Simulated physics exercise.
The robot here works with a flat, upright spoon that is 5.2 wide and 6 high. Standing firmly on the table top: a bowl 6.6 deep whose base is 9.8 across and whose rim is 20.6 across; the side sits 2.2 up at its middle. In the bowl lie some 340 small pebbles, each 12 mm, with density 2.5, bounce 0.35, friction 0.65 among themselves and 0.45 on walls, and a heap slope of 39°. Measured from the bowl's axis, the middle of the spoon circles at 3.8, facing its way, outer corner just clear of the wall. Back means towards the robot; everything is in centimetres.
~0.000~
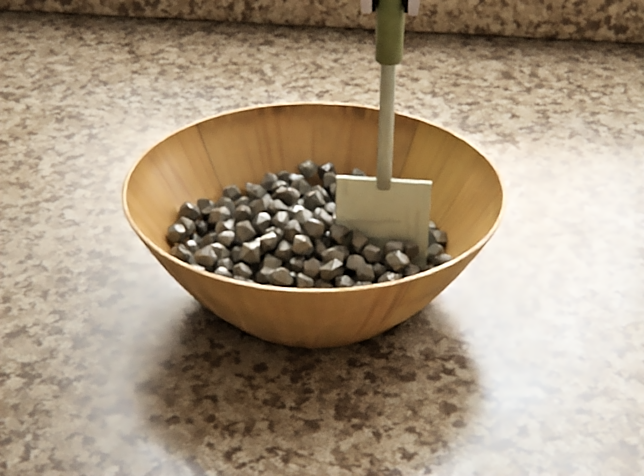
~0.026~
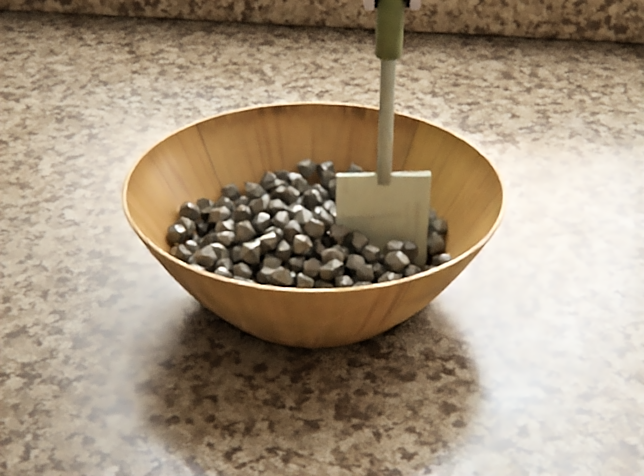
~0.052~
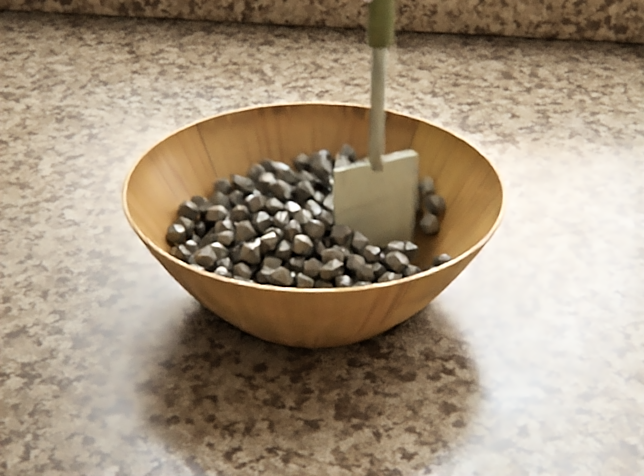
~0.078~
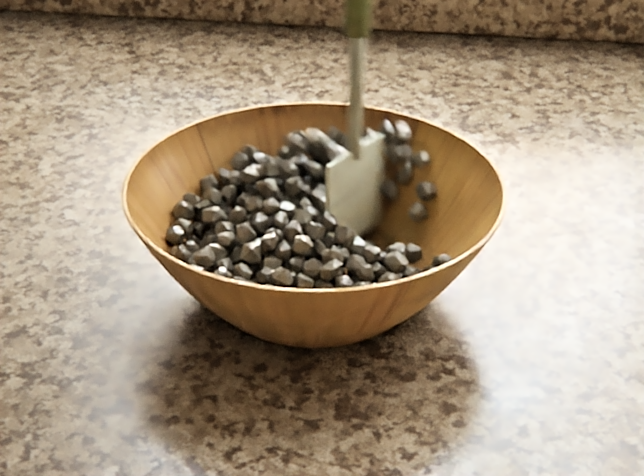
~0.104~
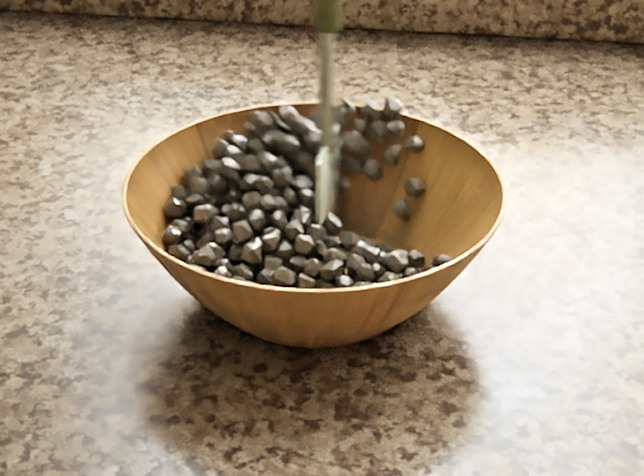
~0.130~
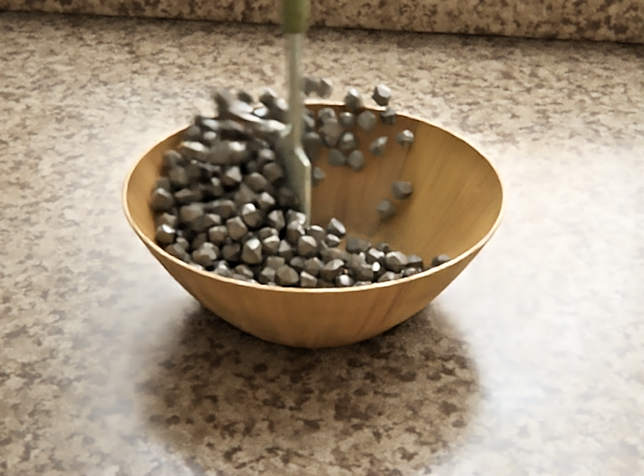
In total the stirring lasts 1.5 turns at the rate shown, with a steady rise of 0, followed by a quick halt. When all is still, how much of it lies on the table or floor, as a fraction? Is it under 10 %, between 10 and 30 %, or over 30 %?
Over 30 %.
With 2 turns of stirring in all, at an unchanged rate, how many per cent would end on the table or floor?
About 45 per cent.
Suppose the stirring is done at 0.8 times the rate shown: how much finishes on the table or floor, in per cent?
Some 25 per cent.
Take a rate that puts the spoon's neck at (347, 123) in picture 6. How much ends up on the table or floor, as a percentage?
Some 15 %.
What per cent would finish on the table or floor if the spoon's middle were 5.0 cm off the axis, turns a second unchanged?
That would come to roughly 50 percent.
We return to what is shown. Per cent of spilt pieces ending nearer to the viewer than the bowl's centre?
Around 60 %.
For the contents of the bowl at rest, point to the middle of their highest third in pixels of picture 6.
Close to (214, 271).
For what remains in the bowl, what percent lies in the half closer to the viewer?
60 %.
After 0.28 s, 277° round, highest piece 12 above the table; 280 in the bowl, 9 on the table or floor, 54 in flight or on the tool.
After 0.44 s, 78° round, highest piece 11 above the table; 231 in the bowl, 88 on the table or floor, 24 in flight or on the tool.
After 0.72 s, 180° round, highest piece 7 above the table; 206 in the bowl, 137 on the table or floor.
After 1.42 s, 180° round, highest piece 7 above the table; 206 in the bowl, 137 on the table or floor.
At rest, 206 in the bowl, 137 on the table or floor. That is 40 % on the table or floor.
